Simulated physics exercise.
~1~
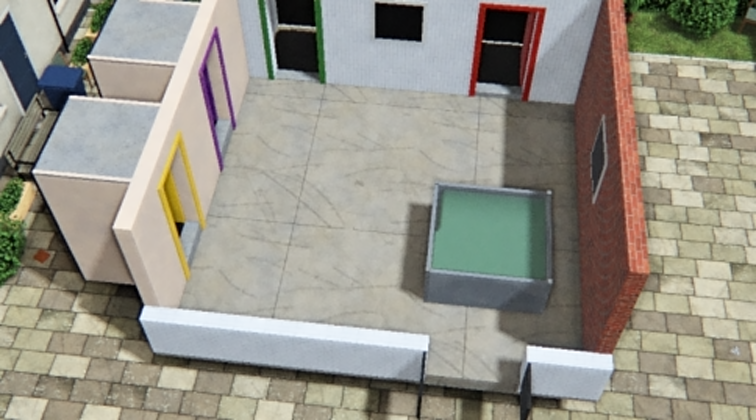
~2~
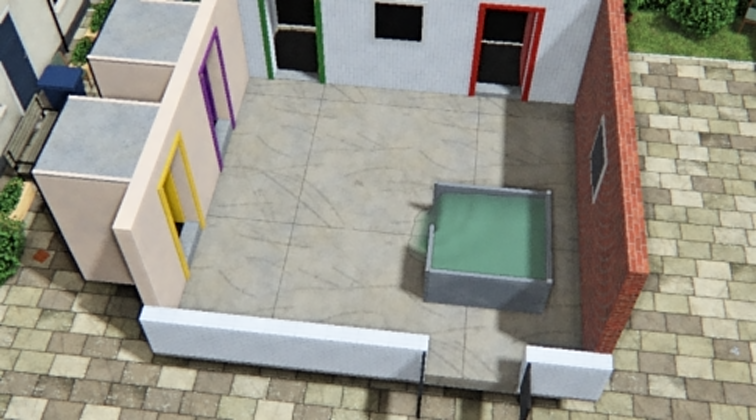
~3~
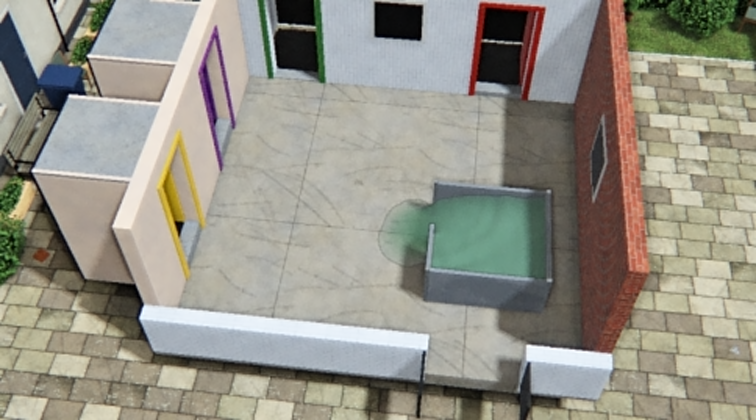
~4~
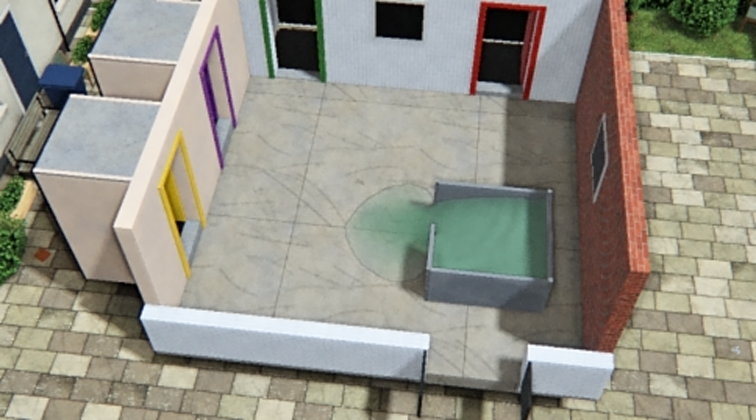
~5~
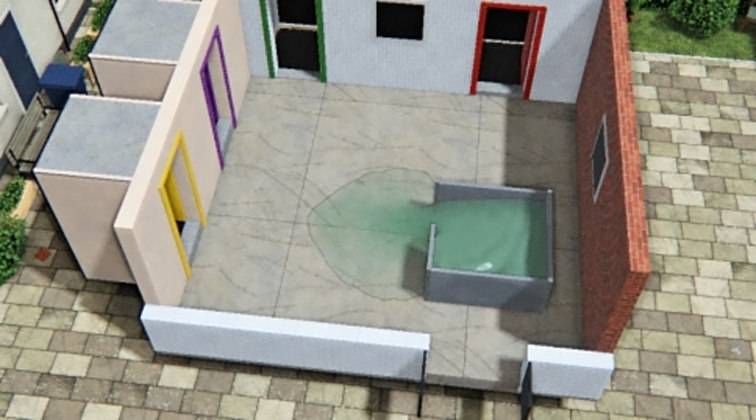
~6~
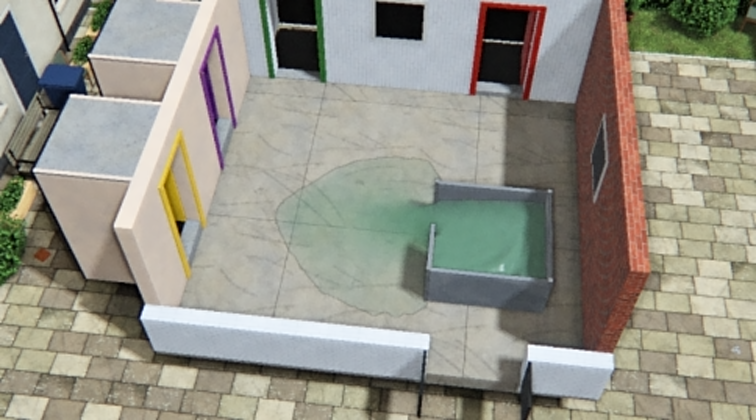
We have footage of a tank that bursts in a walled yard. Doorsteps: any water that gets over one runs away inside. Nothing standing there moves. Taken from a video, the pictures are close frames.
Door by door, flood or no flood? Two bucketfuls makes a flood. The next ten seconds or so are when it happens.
In order: The purple door never tops two buckets; the yellow door never tops two buckets; the red door never tops two buckets; the green door tops two buckets.
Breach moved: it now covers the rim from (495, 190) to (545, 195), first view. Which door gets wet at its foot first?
It's the red one.
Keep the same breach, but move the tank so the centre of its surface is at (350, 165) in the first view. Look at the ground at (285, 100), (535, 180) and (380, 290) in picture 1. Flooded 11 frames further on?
Check in sequence: Soaked through, still parched, still parched.
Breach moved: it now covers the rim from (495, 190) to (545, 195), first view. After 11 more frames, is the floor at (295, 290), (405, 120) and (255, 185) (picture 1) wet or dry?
The first spot is spared, the second soaked and the third spared.
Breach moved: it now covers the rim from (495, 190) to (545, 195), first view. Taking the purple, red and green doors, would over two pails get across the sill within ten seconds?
Purple door stays under, red door is over, green door passes that mark.
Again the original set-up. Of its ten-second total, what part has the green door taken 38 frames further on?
Around 65 in a hundred.
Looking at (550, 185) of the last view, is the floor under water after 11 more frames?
At that place: Free of water.
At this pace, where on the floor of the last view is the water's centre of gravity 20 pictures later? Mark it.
Roughly (356, 224).
A moment on, water covers 45 % of the floor; the purple door wet at the sill, nothing in, the yellow door wet at the sill, nothing in, the red door not reached, the green door not reached.
Next, water covers 55 % of the floor; the purple door wet at the sill, nothing in, the yellow door wet at the sill, nothing in, the red door not reached, the green door under two buckets in.
Then, water covers 55 % of the floor; the purple door wet at the sill, nothing in, the yellow door wet at the sill, nothing in, the red door not reached, the green door over two buckets in.
Later, water covers 80 % of the floor; the purple door wet at the sill, nothing in, the yellow door wet at the sill, nothing in, the red door wet at the sill, nothing in, the green door far over two buckets in.
In the end, water covers 95 % of the floor; the purple door wet at the sill, nothing in, the yellow door wet at the sill, nothing in, the red door wet at the sill, nothing in, the green door far over two buckets in.
